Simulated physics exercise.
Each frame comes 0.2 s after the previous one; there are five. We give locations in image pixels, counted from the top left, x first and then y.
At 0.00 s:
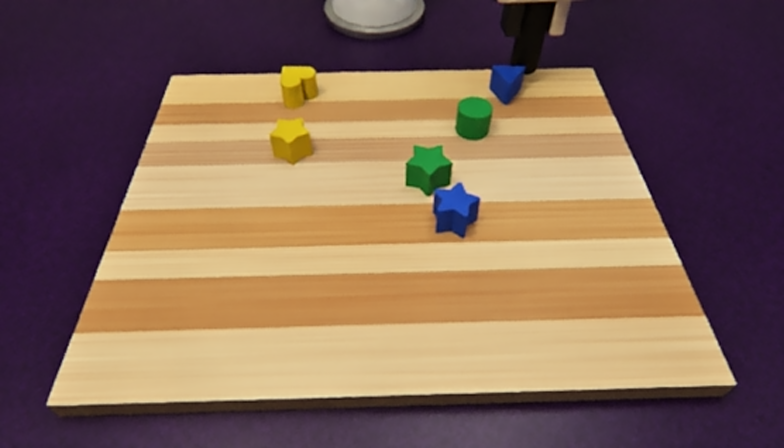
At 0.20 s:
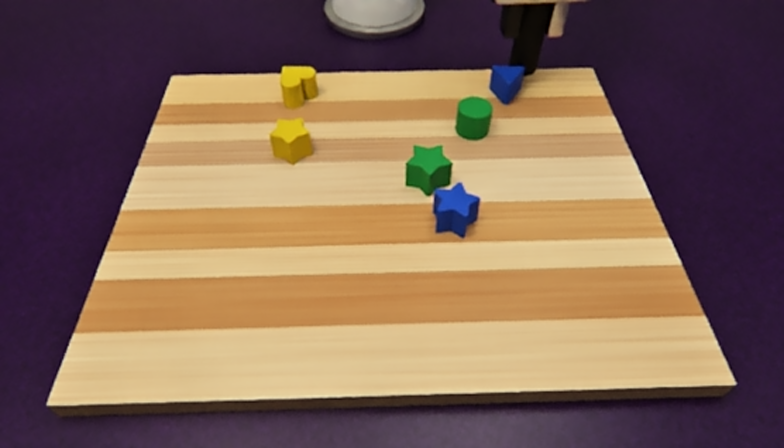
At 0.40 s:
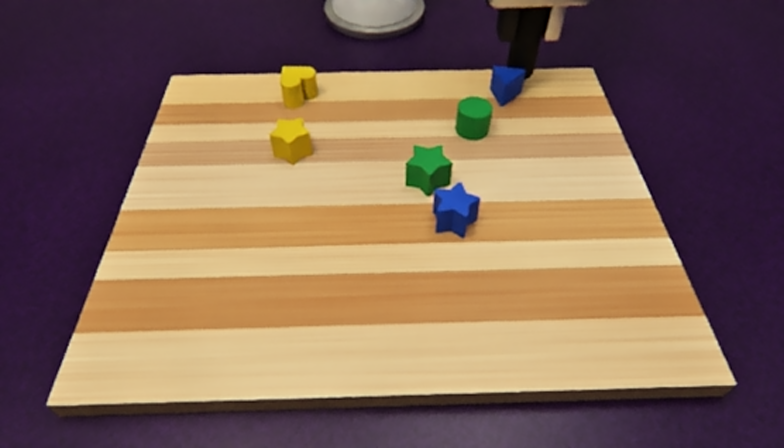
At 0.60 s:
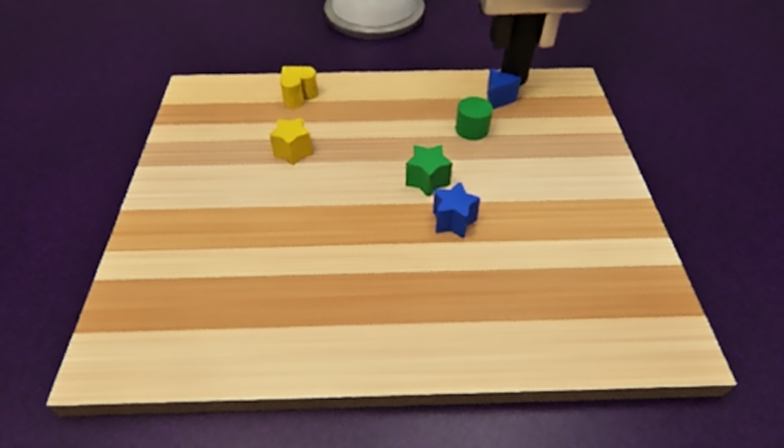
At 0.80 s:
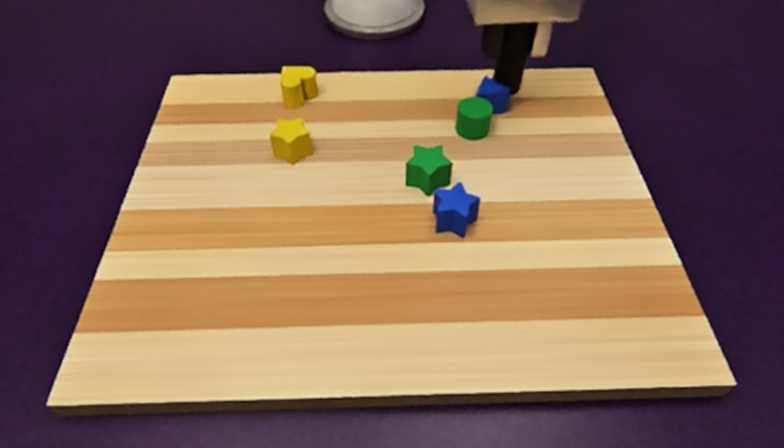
On a striped wooden board with yellow, green and blue blocks, a dark peg at the far edge nudged the blue three-sided block a short way left and nearer, close behind the green round one.
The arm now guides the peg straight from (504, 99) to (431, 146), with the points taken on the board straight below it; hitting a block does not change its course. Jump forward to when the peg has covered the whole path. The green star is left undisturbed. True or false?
That statement is not accurate.
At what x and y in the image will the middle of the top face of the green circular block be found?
(450, 144)
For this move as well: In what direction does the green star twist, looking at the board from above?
Viewed from above, clockwise.
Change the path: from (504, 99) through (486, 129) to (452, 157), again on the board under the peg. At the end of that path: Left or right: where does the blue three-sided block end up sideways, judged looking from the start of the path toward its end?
Pushed right.
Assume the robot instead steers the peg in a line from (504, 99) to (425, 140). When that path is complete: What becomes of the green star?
It keeps its position.
The first path, step by step. One third of the way, peg (482, 104); green circular block (467, 116); blue three-sided block (460, 98), turned 20° clockwise.
Two thirds of the way, peg (458, 120); green circular block (457, 128); blue three-sided block (432, 109), turned 20° clockwise.
At the end, peg (432, 137); green star (429, 164), turned 30° clockwise; green circular block (450, 144); blue three-sided block (407, 116), turned 85° clockwise.
